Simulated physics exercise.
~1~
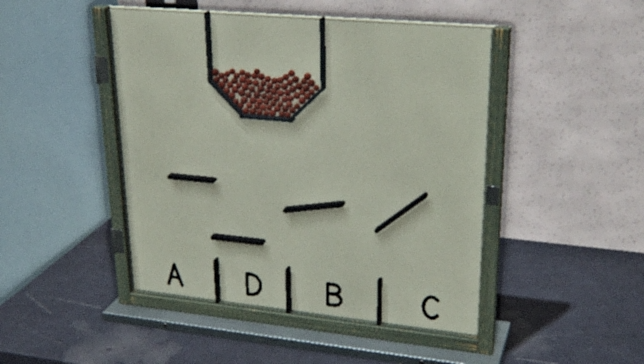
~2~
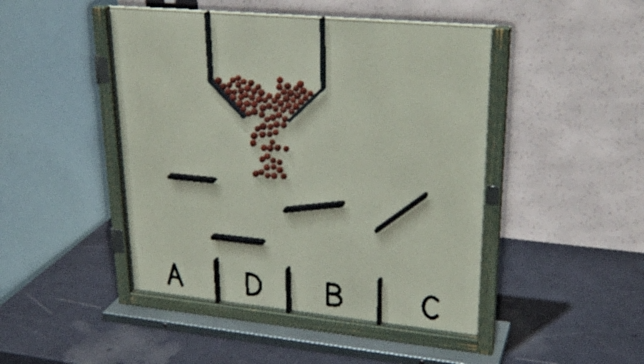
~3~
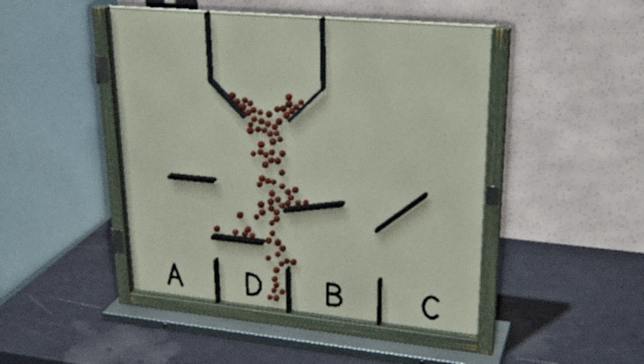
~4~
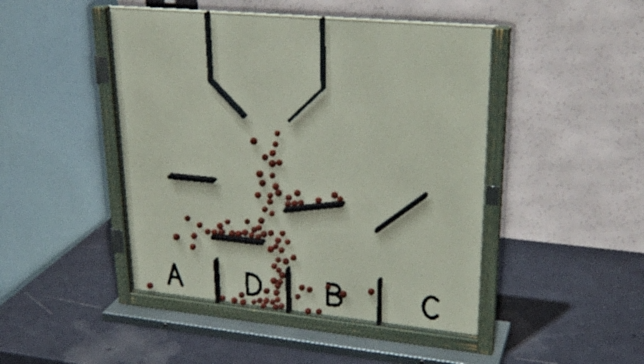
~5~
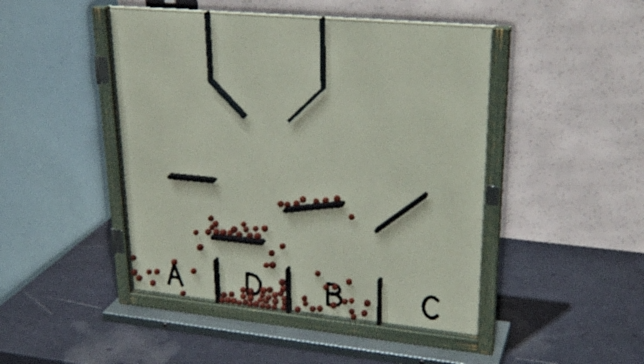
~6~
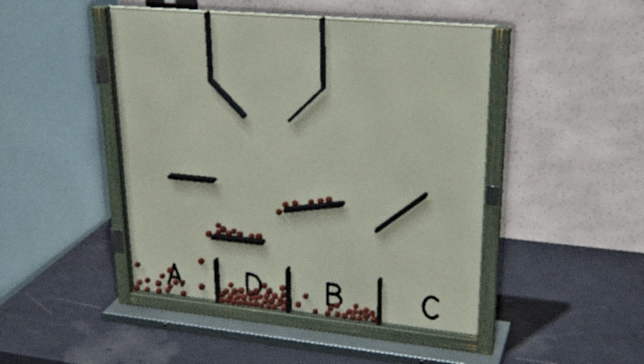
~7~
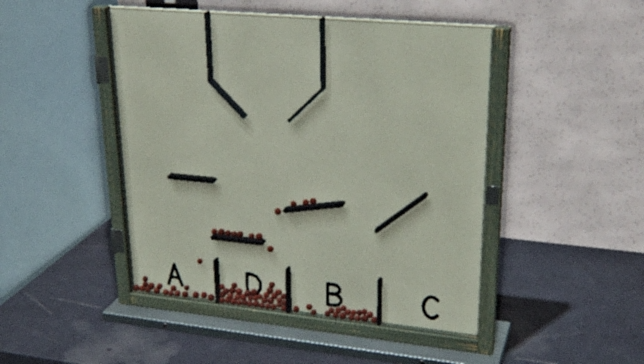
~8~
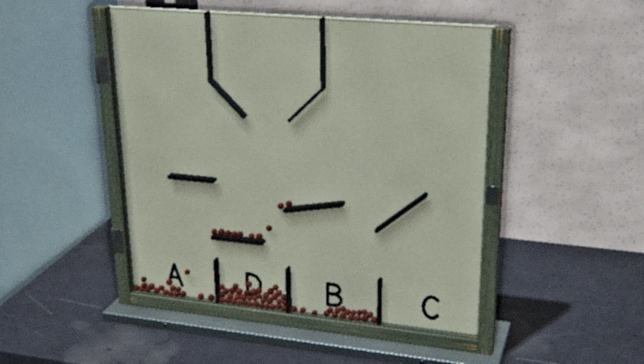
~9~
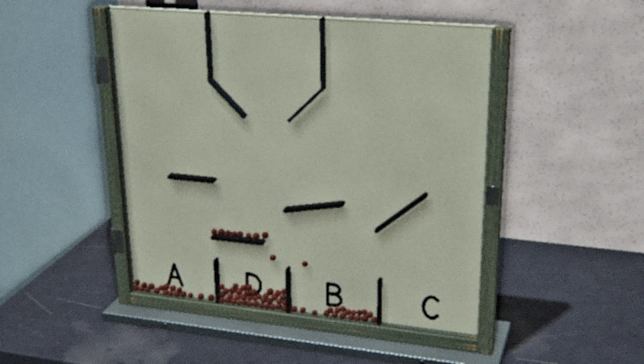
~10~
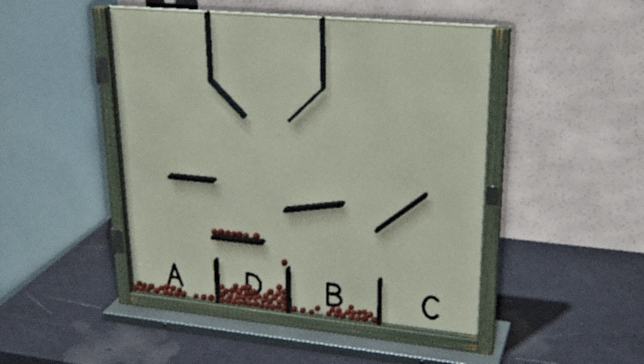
A thin upright case with a pale panel and greenish frame stands on a dark tabletop against a grey and bluish wall, seen from the front at a slight angle. Reddish beads fill a black-outlined hopper at the top, above four dark ledges and bins lettered A, D, B and C. The hopper's bottom opens and the beads pour down in a narrow stream. They strike the middle ledges, scattering left and right into the bins. Finally D holds the most, A and B hold smaller piles, C stays empty, and some beads rest on the low left ledge.
